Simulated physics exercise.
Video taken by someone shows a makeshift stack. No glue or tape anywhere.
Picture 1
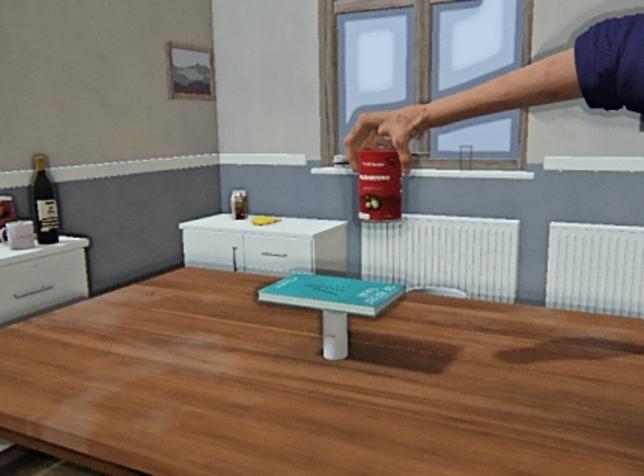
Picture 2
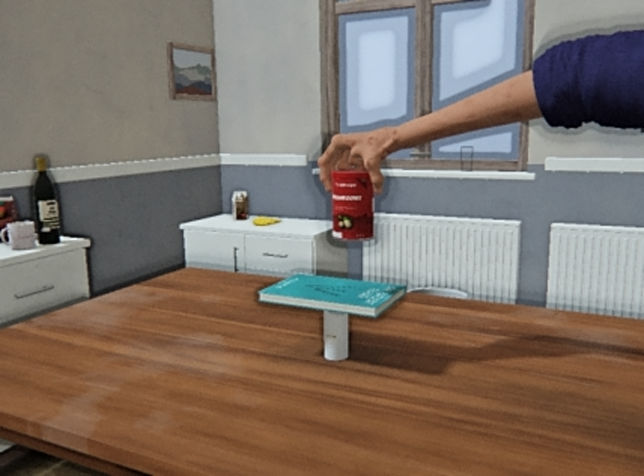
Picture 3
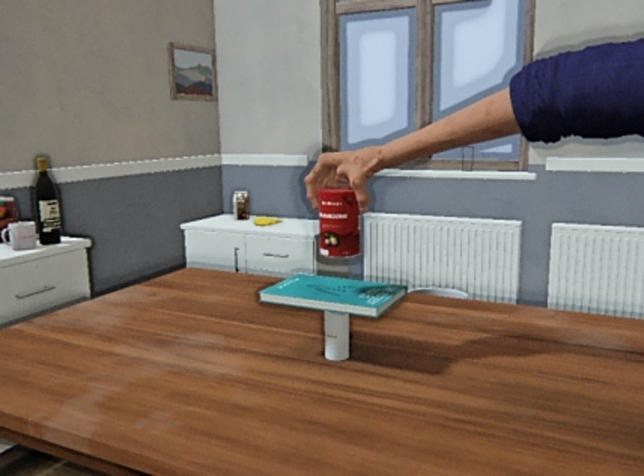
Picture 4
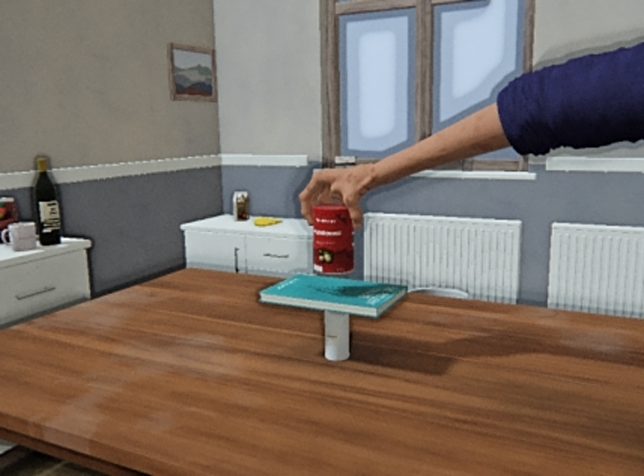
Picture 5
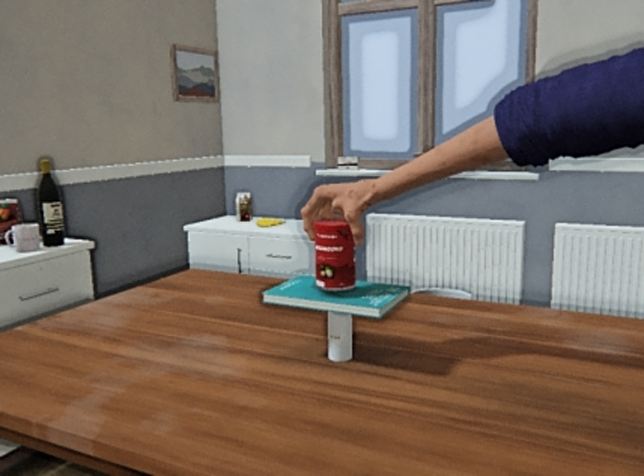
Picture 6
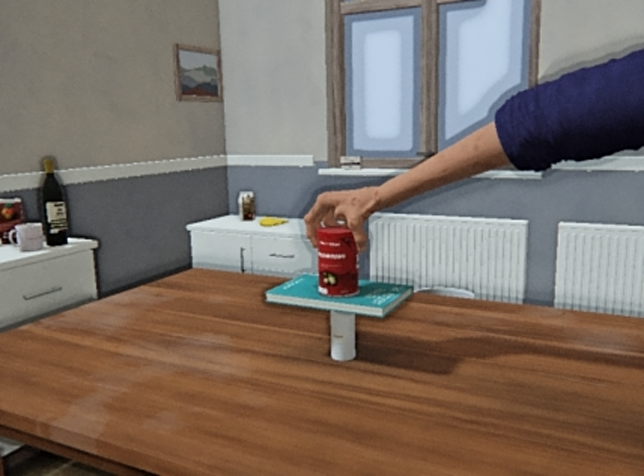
At the start, a hand holds a red tin in the air above a teal book balanced on a small white shaker on a wooden table. The hand moves the tin a little to the left and lowers it steadily toward the book. The tin then rests on the book, with the hand still gripping its top.
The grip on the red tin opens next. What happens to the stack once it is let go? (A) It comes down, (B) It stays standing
Answer: B.
Then, 0.20 s after the last picture, nothing has stirred.
Then, 0.60 s after the last picture, red tin resting near (338, 262).
At rest, all 3 in place. Seen from the same camera at the end, red tin near (338, 262). The stack stays up.
